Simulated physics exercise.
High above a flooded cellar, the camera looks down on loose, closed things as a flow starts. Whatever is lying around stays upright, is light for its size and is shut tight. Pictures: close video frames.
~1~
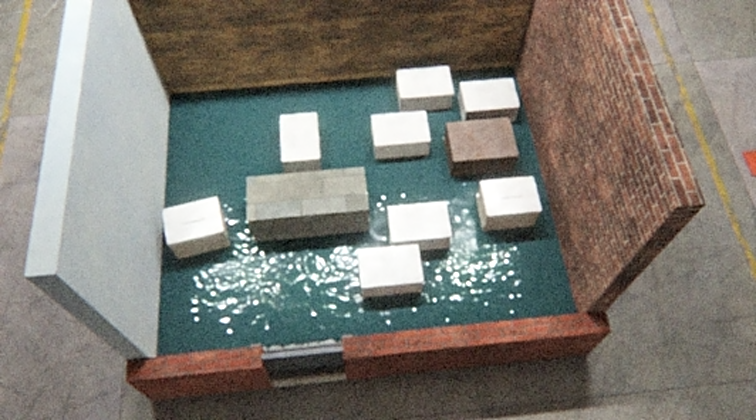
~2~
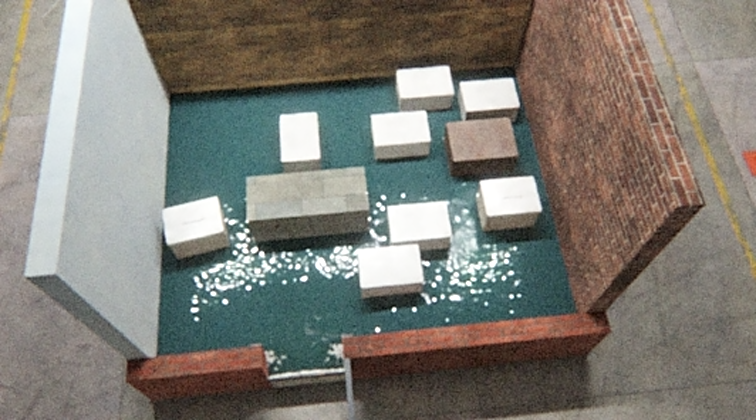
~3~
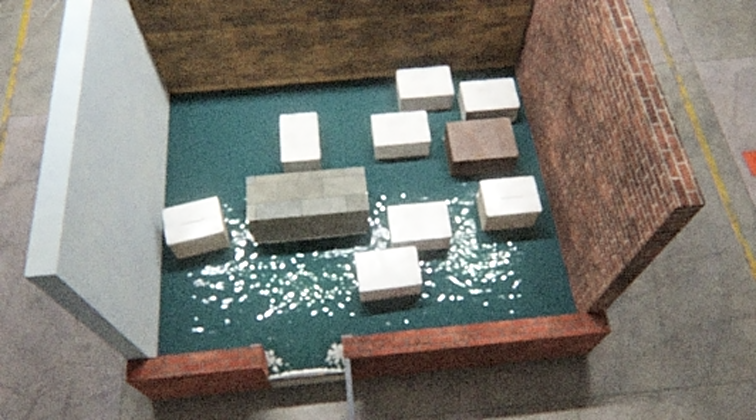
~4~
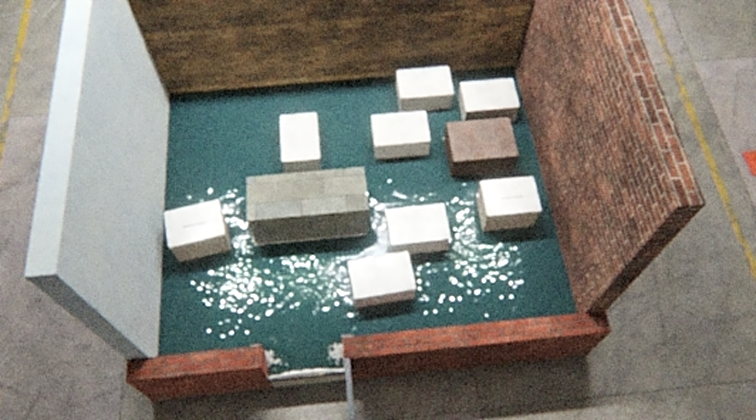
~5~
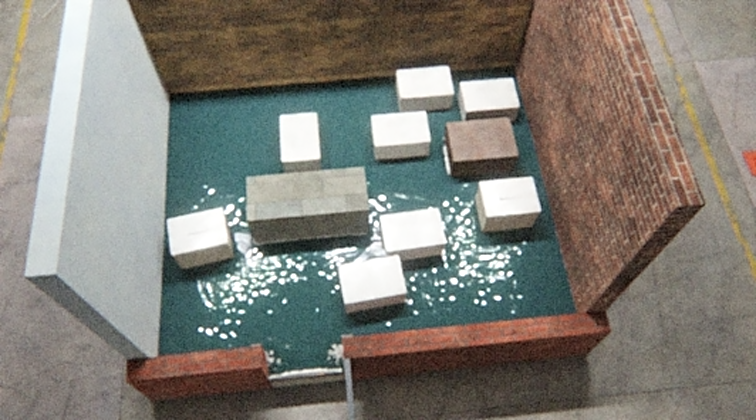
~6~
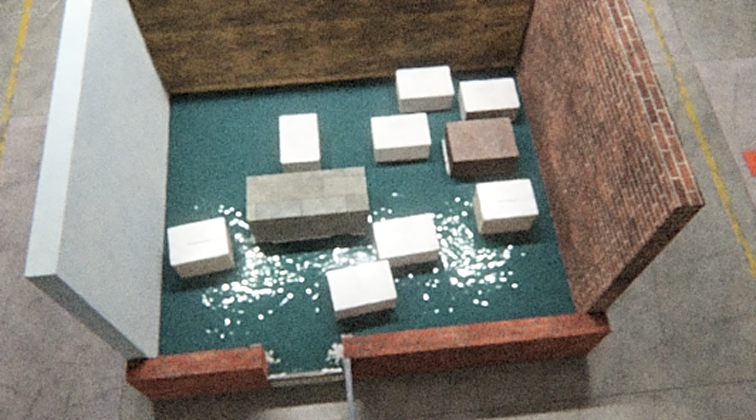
We see pale boxes, a brown box and a long grey block in a walled pool of dark green water; a gap opens in the low front wall, then several nearer pale boxes drift slightly, the frontmost moving farthest, toward it.
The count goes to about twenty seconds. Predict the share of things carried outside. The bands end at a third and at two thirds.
It reaches a third, not two.
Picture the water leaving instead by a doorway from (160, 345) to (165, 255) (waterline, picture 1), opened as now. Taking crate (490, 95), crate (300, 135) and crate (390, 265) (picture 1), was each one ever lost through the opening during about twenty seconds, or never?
Outcome by item: Retained / exited / exited.
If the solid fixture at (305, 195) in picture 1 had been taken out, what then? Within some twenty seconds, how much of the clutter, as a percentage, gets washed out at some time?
Approx. 50 % of the lot.
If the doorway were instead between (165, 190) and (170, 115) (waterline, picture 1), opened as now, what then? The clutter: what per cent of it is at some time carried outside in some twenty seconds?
That would be around 60 %.
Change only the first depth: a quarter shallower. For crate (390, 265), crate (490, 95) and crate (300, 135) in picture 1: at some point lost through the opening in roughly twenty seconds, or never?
Going through them: Leaves the room, then never leaves, then never leaves.
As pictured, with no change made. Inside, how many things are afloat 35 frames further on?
5 in all.
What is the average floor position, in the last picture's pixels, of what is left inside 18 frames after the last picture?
Their average sits at about pixel (409, 182).
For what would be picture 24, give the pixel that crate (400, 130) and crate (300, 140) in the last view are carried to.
Approximately (408, 203) for the first and (269, 160) for the second.
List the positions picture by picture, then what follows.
In the first frame, a crate at (390, 266) floats; a chest at (192, 220) floats; 0 of 8 have shifted.
In the second frame, a crate at (390, 266) floats; a chest at (192, 220) floats; 0 of 8 have shifted.
In the third frame, a crate at (388, 269), afloat; a chest at (192, 220), afloat; 0 of 8 have shifted.
In the fourth frame, a crate at (382, 275) floats, close to its start; a chest at (194, 223) floats; 1 of 8 have shifted.
In the fifth frame, a crate at (372, 279) floats, close to its start; a chest at (197, 231), afloat, close to its start; 3 of 8 have shifted.
In the sixth frame, a crate at (362, 285) floats, a stride from its start; a chest at (198, 241) floats, close to its start; 3 of 8 have shifted.
A moment on, 1 of 8 are out; 7 afloat.
Next, 3 of 8 are out; 5 afloat.
Later, 3 of 8 are out; 5 afloat.
In the end, 4 of 8 are out; 4 afloat.
